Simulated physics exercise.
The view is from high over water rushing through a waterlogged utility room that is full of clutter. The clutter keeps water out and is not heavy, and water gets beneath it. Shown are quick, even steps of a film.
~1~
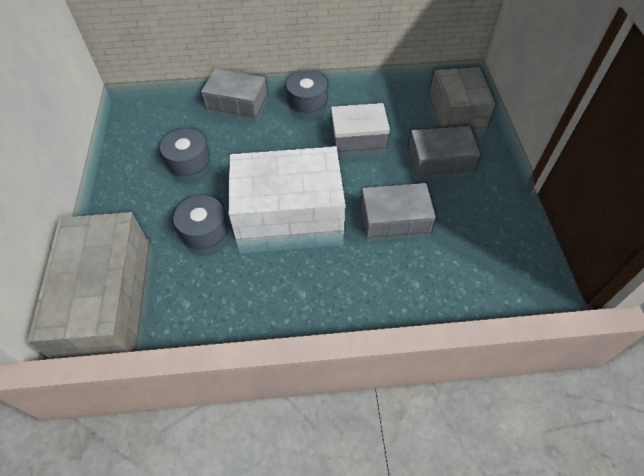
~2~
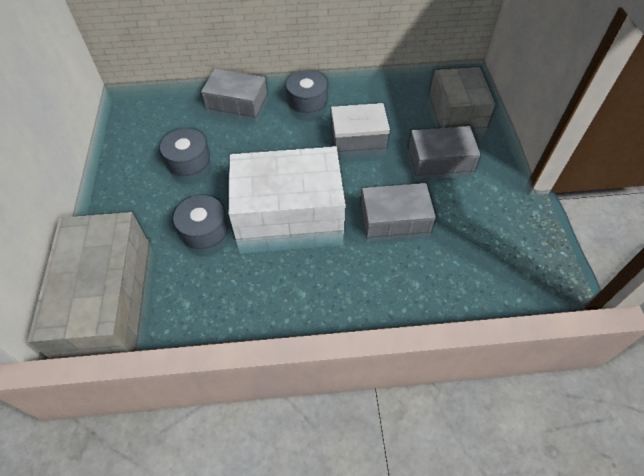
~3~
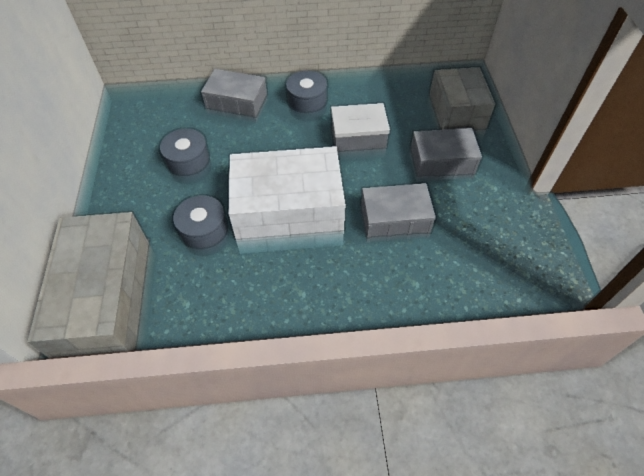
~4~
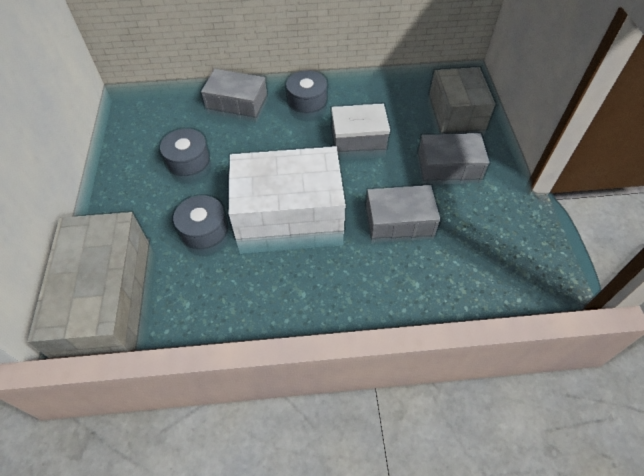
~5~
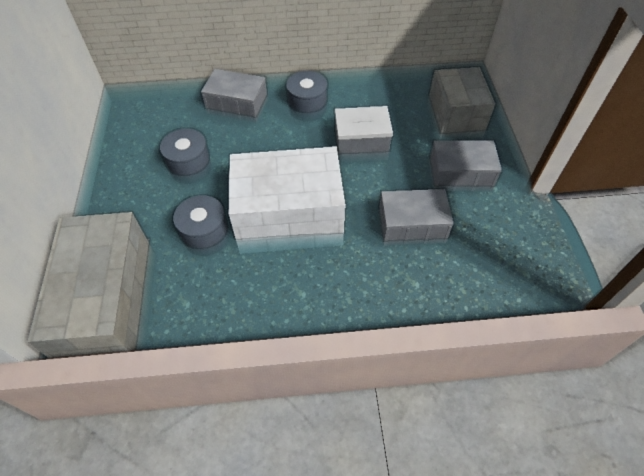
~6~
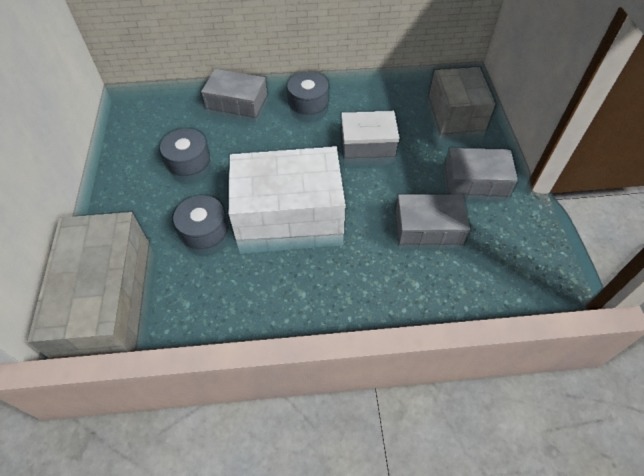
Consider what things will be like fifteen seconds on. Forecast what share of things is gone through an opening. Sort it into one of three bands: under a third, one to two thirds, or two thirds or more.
It falls in the middle band, one to two thirds.
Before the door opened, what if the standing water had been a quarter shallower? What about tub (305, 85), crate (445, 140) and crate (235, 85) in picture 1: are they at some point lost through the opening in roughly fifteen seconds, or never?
Going through them: Never leaves, then leaves the room, then never leaves.
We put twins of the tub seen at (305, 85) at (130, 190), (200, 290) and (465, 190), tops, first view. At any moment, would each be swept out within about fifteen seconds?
Outcomes in turn are not expelled, not expelled, expelled.
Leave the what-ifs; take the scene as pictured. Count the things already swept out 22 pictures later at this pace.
I get 3.
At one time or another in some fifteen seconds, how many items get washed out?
The figure is 3.
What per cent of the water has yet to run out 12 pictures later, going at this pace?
I'd say close to 66 percent.
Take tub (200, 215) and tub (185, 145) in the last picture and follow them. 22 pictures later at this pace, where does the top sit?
My guess is close to (377, 242), then close to (263, 154).
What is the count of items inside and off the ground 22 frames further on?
The figure is 1.
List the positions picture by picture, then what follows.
The first picture shows a crate at (445, 142), afloat; a crate at (398, 202) floats; 0 of 7 have shifted.
The second picture shows a crate at (445, 142) floats; a crate at (398, 202), afloat; 0 of 7 have shifted.
The third picture shows a crate at (447, 144), afloat; a crate at (398, 203), afloat; 0 of 7 have shifted.
The fourth picture shows a crate at (455, 148) floats, close to its start; a crate at (403, 204) floats, close to its start; 1 of 7 have shifted.
The fifth picture shows a crate at (467, 155) floats, close to its start; a crate at (417, 207), afloat, close to its start; 2 of 7 have shifted.
The sixth picture shows a crate at (483, 164) floats, a stride from its start; a crate at (433, 212) floats, a stride from its start; 3 of 7 have shifted.
A moment on, 0 of 7 are out; 7 afloat.
Next, 3 of 7 are out; 4 afloat.
Later, 3 of 7 are out; 1 afloat.
In the end, 3 of 7 are out; 1 afloat.
